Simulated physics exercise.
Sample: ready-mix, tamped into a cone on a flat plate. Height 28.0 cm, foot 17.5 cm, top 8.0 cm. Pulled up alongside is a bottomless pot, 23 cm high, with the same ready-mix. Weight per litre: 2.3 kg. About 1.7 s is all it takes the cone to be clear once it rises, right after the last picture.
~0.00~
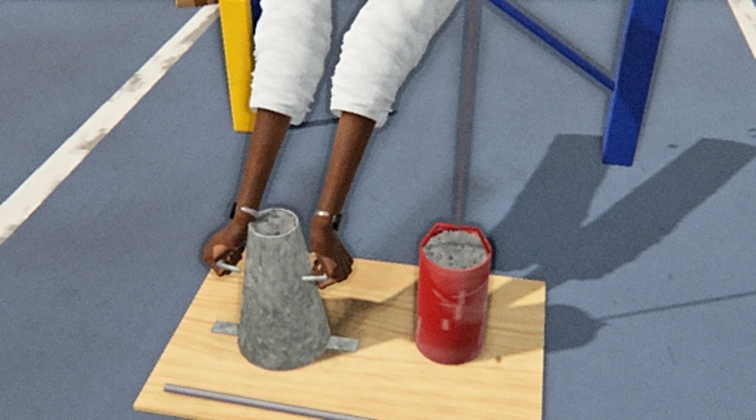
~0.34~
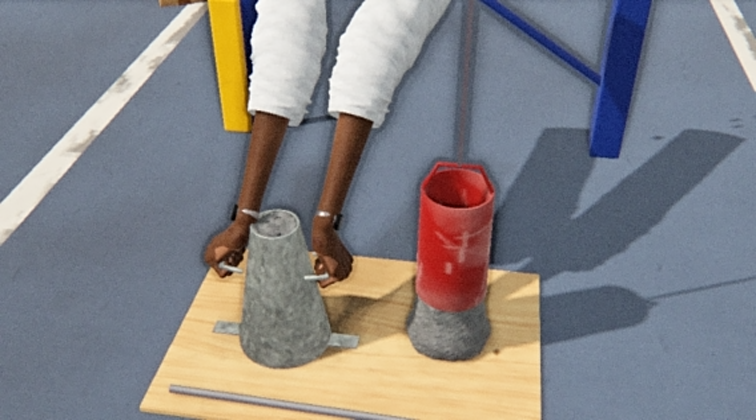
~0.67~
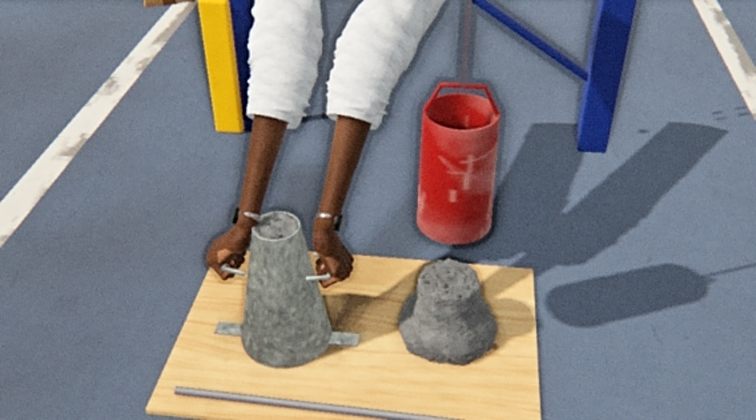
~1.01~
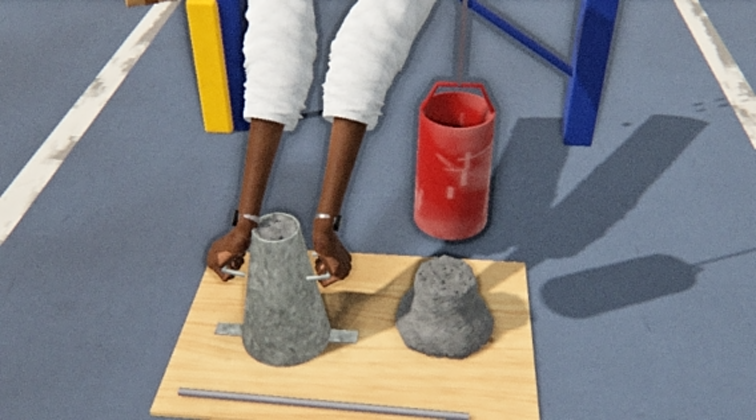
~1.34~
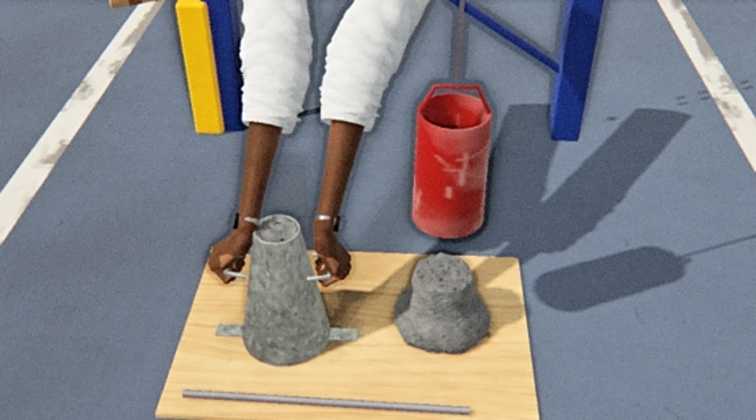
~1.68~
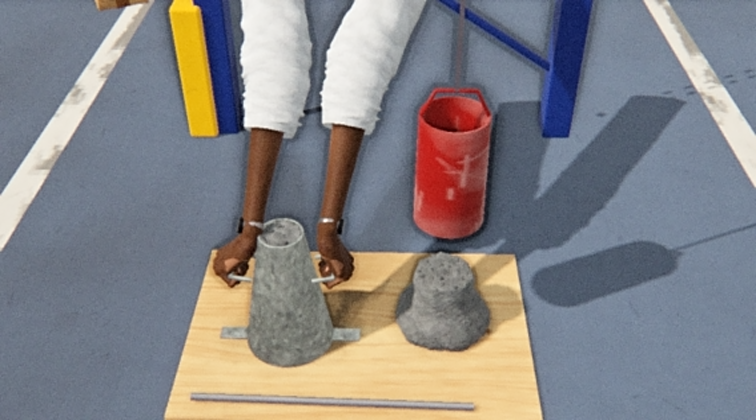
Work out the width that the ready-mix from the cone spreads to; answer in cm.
It should come to around 22 cm.
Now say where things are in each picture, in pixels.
The first picture shows middle of the pot's mouth at (456, 250), still down; middle of the cone's top at (274, 224), not yet moved.
The second picture shows middle of the pot's mouth at (458, 190), raised 13 cm; middle of the cone's top at (275, 225), not yet moved.
The third picture shows middle of the pot's mouth at (461, 113), raised 28 cm; what the pot left 15 cm high and 20 cm wide, top at (450, 279); middle of the cone's top at (276, 227), not yet moved.
The fourth picture shows middle of the pot's mouth at (458, 111), raised 29 cm; what the pot left 15 cm high and 20 cm wide, top at (446, 275); middle of the cone's top at (276, 228), not yet moved.
The fifth picture shows middle of the pot's mouth at (455, 113), raised 29 cm; what the pot left 15 cm high and 20 cm wide, top at (444, 273); middle of the cone's top at (277, 230), not yet moved.
The sixth picture shows middle of the pot's mouth at (455, 116), raised 29 cm; what the pot left 15 cm high and 20 cm wide, top at (444, 272); middle of the cone's top at (281, 234), not yet moved.
After 2.1 s, the cone is up 6.4 cm; the ready-mix has come down 5.0 cm to 23 cm and is 20 cm wide.
After 2.5 s, the cone is up 17 cm; the ready-mix has come down 7.5 cm to 21 cm and is 22 cm wide.
After 3.0 s, the cone is up 30 cm; the ready-mix has come down 7.5 cm to 20 cm and is 22 cm wide.
After 3.5 s, the cone is clear; the ready-mix has come down 7.6 cm to 20 cm and is 22 cm wide.
After 4.1 s, at rest, the cone is clear; the ready-mix has come down 7.6 cm to 20 cm and is 22 cm wide.
